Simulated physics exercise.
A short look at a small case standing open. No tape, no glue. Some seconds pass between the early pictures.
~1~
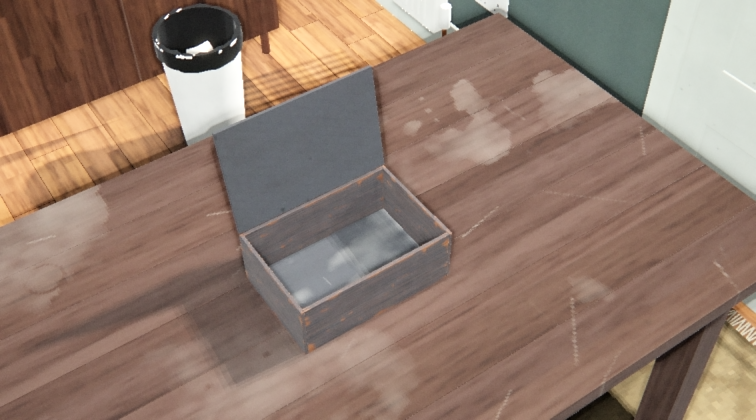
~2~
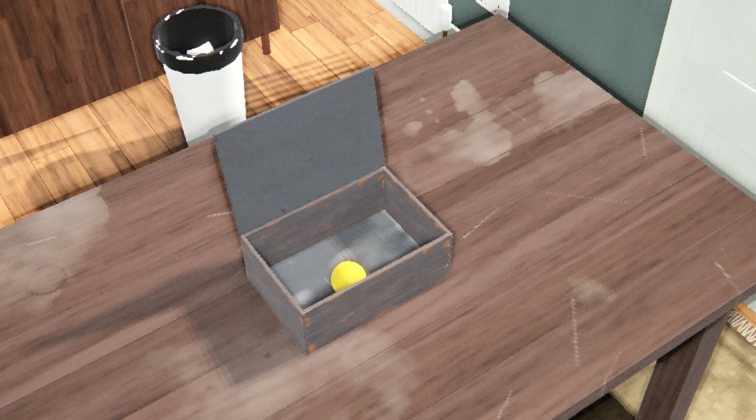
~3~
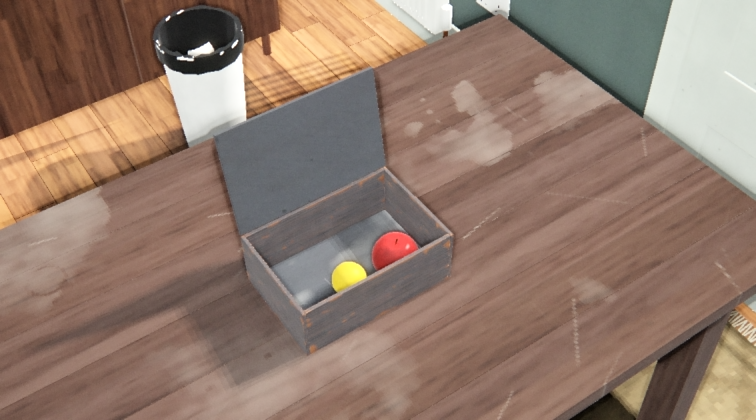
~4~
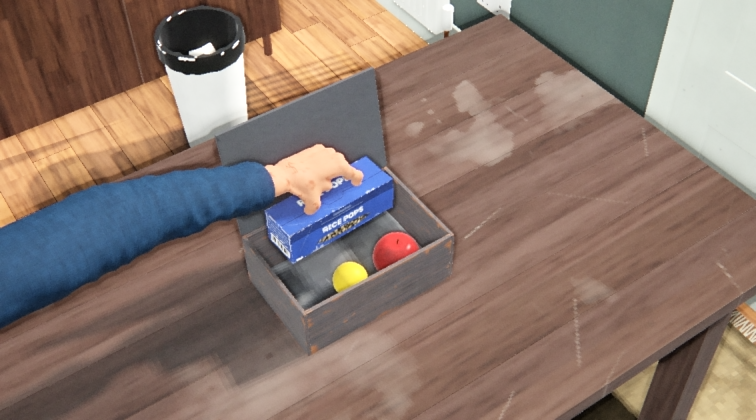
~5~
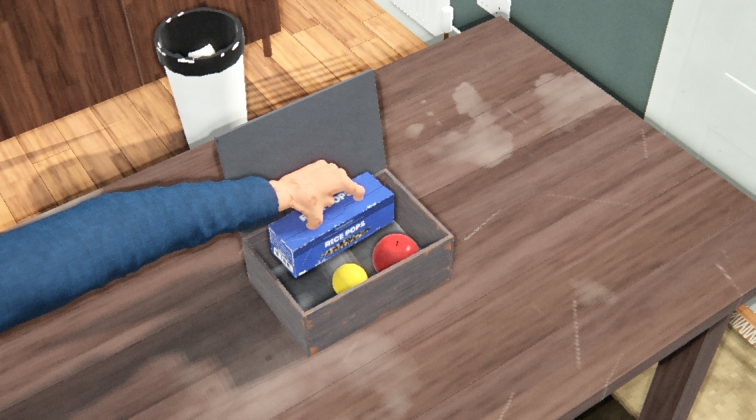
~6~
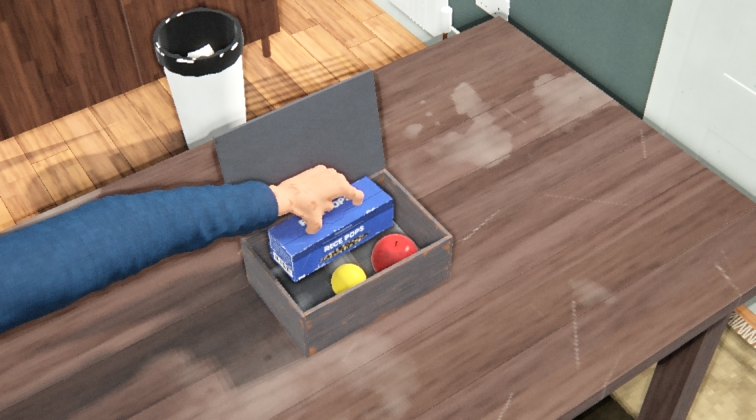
A small gray box sat open on a wooden table as a yellow ball and then a red one appeared inside, before a hand in a blue sleeve lowered a blue carton in behind them.
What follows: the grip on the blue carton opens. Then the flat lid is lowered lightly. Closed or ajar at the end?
In the end the lid closes.
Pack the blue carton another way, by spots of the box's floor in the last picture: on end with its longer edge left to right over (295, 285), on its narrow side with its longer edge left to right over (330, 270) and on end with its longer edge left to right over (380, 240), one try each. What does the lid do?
First, it is held up; second, it shuts flat; third, it stays ajar.
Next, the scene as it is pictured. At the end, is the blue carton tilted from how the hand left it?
The blue carton tips.
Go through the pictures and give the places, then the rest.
In the first frame, the last thing is not in view yet.
In the second frame, the last thing is not in view yet.
In the third frame, the last thing is not in view yet.
The fourth frame shows on its way; blue carton (330, 209).
The fifth frame shows on its way; blue carton (332, 223).
The sixth frame shows in place under the hand; blue carton (332, 228).
Then, 0.50 s after the last picture, blue carton on its side near (328, 252); yellow lemon rolled a little.
Then, 1.50 s after the last picture, lid 63° above the rim; blue carton on its side near (328, 252); yellow lemon rolled a little; red apple rolled a little.
Then, 1.90 s after the last picture, lid 9° above the rim; blue carton on its side near (328, 252); yellow lemon rolled a little; red apple rolled a little.
At rest, lid shut; tipped over in the box, blue carton; the other 2 in place. Seen from the same camera at the end, blue carton near (328, 252).
